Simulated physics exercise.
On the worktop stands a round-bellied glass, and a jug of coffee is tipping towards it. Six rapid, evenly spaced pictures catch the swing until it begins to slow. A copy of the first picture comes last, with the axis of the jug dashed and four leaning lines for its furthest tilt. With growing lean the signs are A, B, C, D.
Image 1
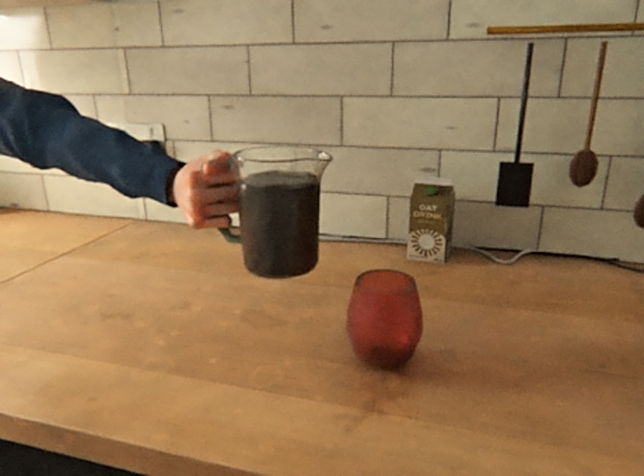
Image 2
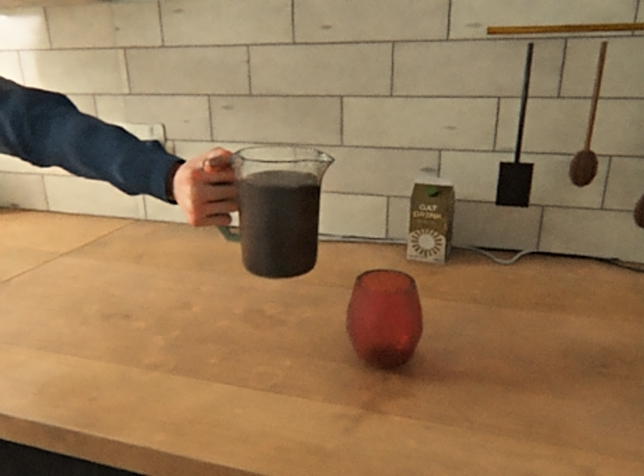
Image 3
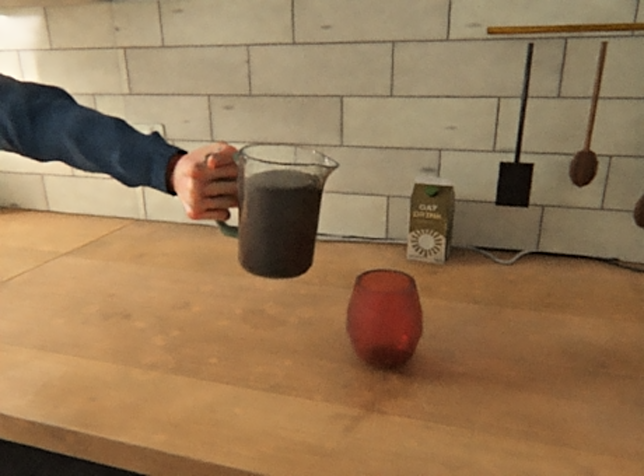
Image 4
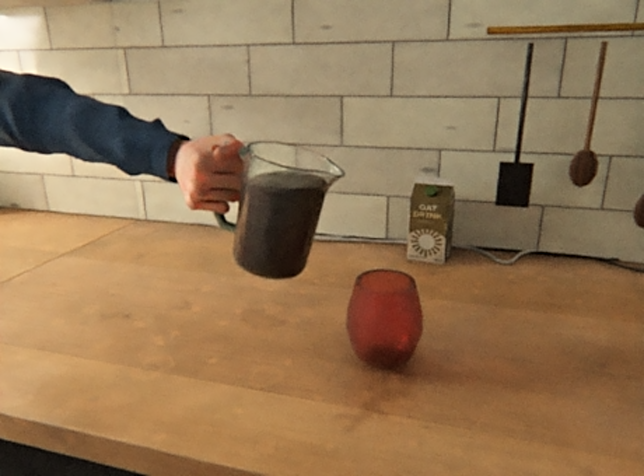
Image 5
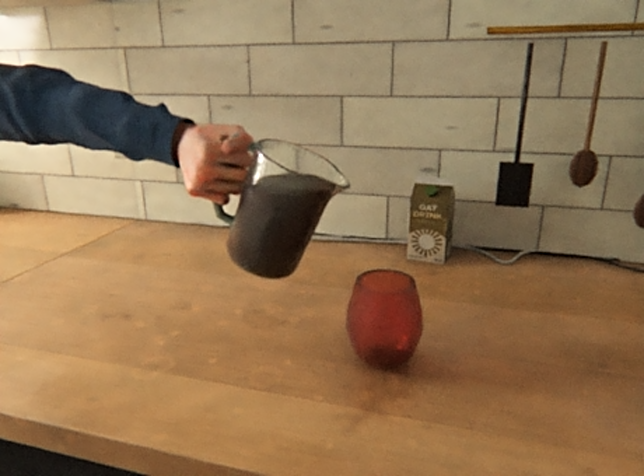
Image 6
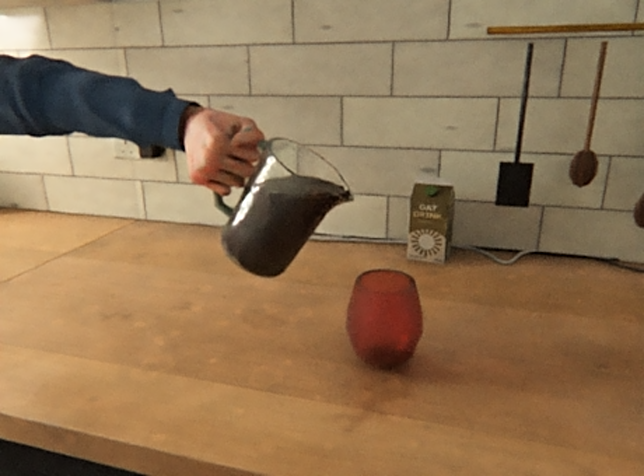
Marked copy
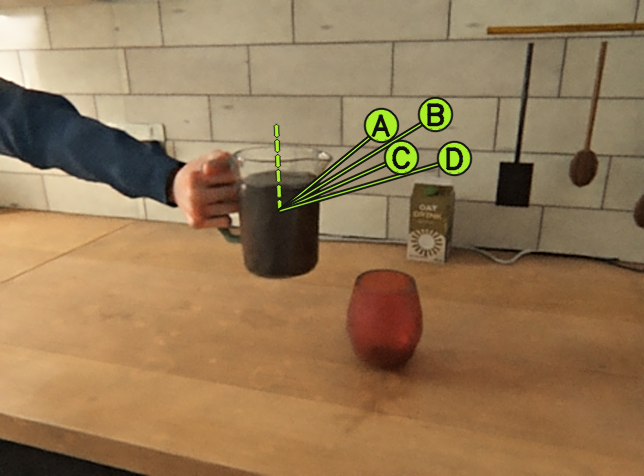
A hand in a dark blue sleeve holds a glass jug of dark liquid upright above a wooden worktop, to the left of a red round-bellied glass. The hand then tilts the jug steadily to the right, its spout lowering and the liquid inside shifting up to the lip.
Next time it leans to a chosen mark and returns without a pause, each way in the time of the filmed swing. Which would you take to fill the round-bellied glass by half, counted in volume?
C beats the others.
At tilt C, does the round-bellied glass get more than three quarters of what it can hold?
No, it does not.
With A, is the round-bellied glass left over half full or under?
Under.
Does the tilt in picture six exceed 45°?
No.
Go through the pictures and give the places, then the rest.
Upright, lip at (331, 158); rim of the round-bellied glass round (386, 280); nothing has left yet, in the first frame.
Upright, lip at (333, 160); nothing has left yet, in the second frame.
Tipped about 7°, lip at (337, 165); nothing has left yet, in the third frame.
Tipped about 14°, lip at (343, 174); nothing has left yet, in the fourth frame.
Tipped about 23°, lip at (348, 186); nothing has left yet, in the fifth frame.
Tipped about 33°, lip at (352, 199); nothing has left yet, in the sixth frame.
On the marked copy, A at (369, 137); B at (421, 124); C at (385, 164); D at (438, 164).
With A, the round-bellied glass ends with about 26 % of what it can hold.
With B, the round-bellied glass ends with about 38 % of what it can hold.
With C, the round-bellied glass ends with about 51 % of what it can hold.
With D, the round-bellied glass ends with about 67 % of what it can hold; 3 % of the coffee is spilt.
